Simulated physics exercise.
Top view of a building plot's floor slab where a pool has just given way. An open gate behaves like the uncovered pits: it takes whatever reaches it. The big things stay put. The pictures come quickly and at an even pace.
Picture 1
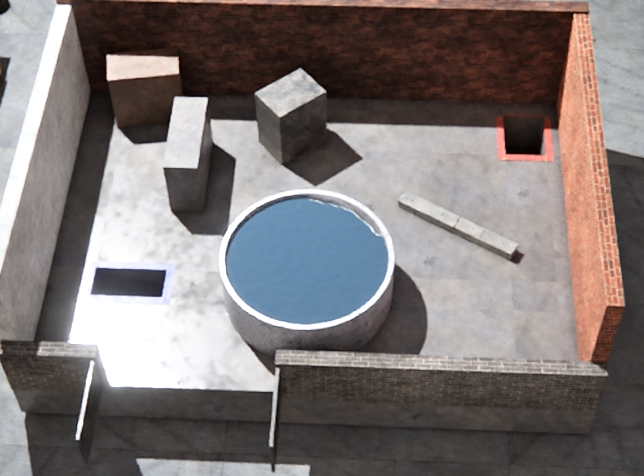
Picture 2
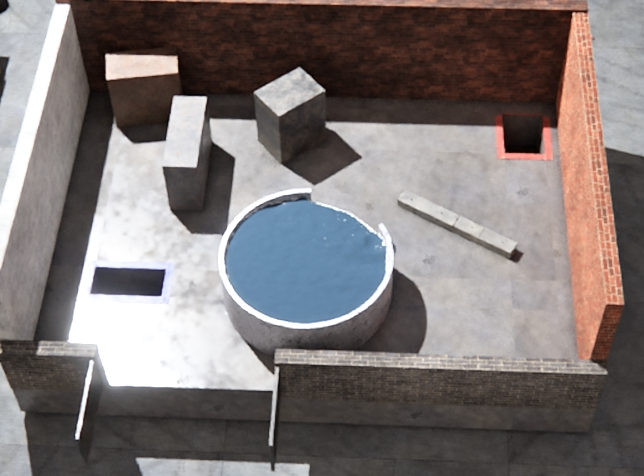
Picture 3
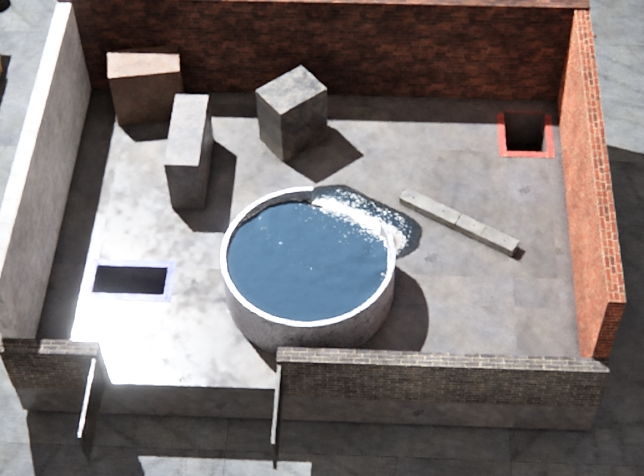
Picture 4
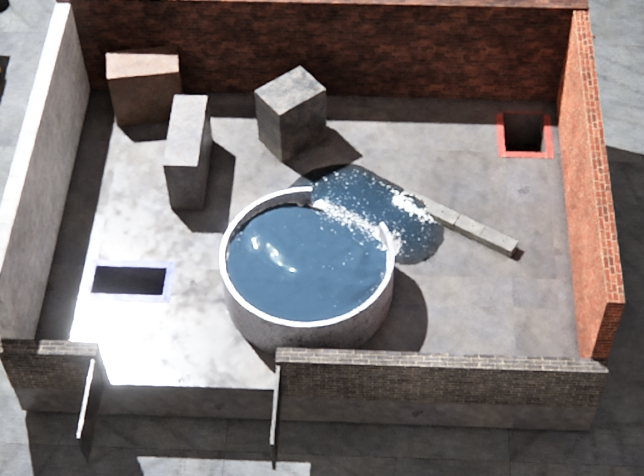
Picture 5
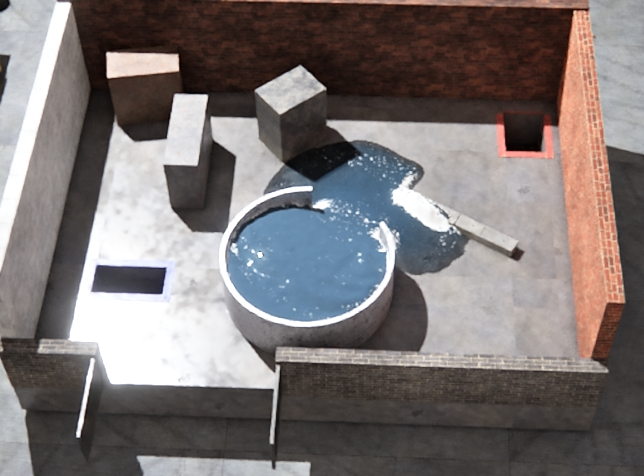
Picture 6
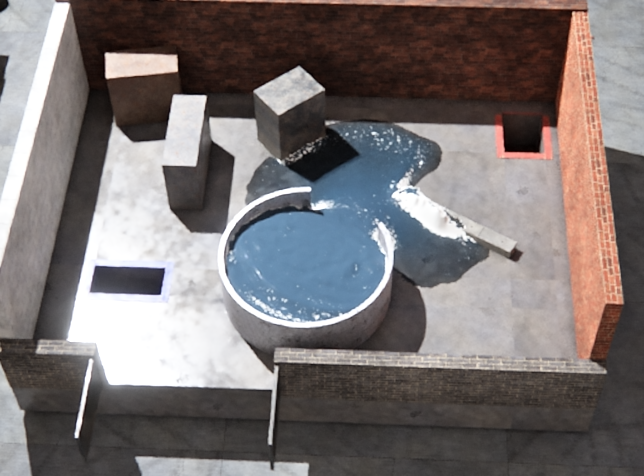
Water pours from the round pool's far side and spreads around a low slab across the floor.
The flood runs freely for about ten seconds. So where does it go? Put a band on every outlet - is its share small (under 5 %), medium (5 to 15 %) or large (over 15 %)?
In the end, the gate has a small share, the red pit has a large share, the blue pit has a small share.
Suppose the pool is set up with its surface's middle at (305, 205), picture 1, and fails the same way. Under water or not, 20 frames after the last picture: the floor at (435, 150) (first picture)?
Soaked.
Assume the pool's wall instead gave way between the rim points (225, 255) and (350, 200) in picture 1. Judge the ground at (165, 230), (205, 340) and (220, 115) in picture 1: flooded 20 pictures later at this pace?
In the order asked: Sodden, out of reach, sodden.
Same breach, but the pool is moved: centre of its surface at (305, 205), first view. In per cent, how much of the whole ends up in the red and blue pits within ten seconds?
Shares - red: 50 in a hundred; blue: 2 in a hundred.
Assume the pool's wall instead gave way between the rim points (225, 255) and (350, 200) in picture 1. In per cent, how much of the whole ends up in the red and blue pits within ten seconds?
Per cent: Red 25, blue 20.
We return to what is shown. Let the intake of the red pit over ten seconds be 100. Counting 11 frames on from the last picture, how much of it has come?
Roughly 10 percent.
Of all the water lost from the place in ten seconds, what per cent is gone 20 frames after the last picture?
Log: Around 35 %, estimated.
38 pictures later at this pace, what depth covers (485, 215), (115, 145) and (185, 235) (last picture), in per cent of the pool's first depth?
Respectively 6, 4 and 2 per cent.
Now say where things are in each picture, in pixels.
In the first frame, the pool at (307, 259) is whole and still.
In the second frame, water pours out on the pool's far side and has run to a hidden place.
In the third frame, water pours out on the pool's far side and has run to a hidden place.
In the fourth frame, water pours out on the pool's far side and has run to (335, 169).
In the fifth frame, water pours out on the pool's far side and has run to (368, 145).
In the sixth frame, water pours out on the pool's far side and has run to (388, 126).
A moment on, water covers 30 % of the floor; the gate 0 %, the red pit 0 %, the blue pit 0 %.
Next, water covers 50 % of the floor; the gate 0 %, the red pit 3 %, the blue pit 0 %.
Then, water covers 60 % of the floor; the gate 0 %, the red pit 15 %, the blue pit 0 %.
Later, water covers 80 % of the floor; the gate 0 %, the red pit 26 %, the blue pit 0 %.
In the end, water covers 95 % of the floor; the gate 2 %, the red pit 34 %, the blue pit 3 %.
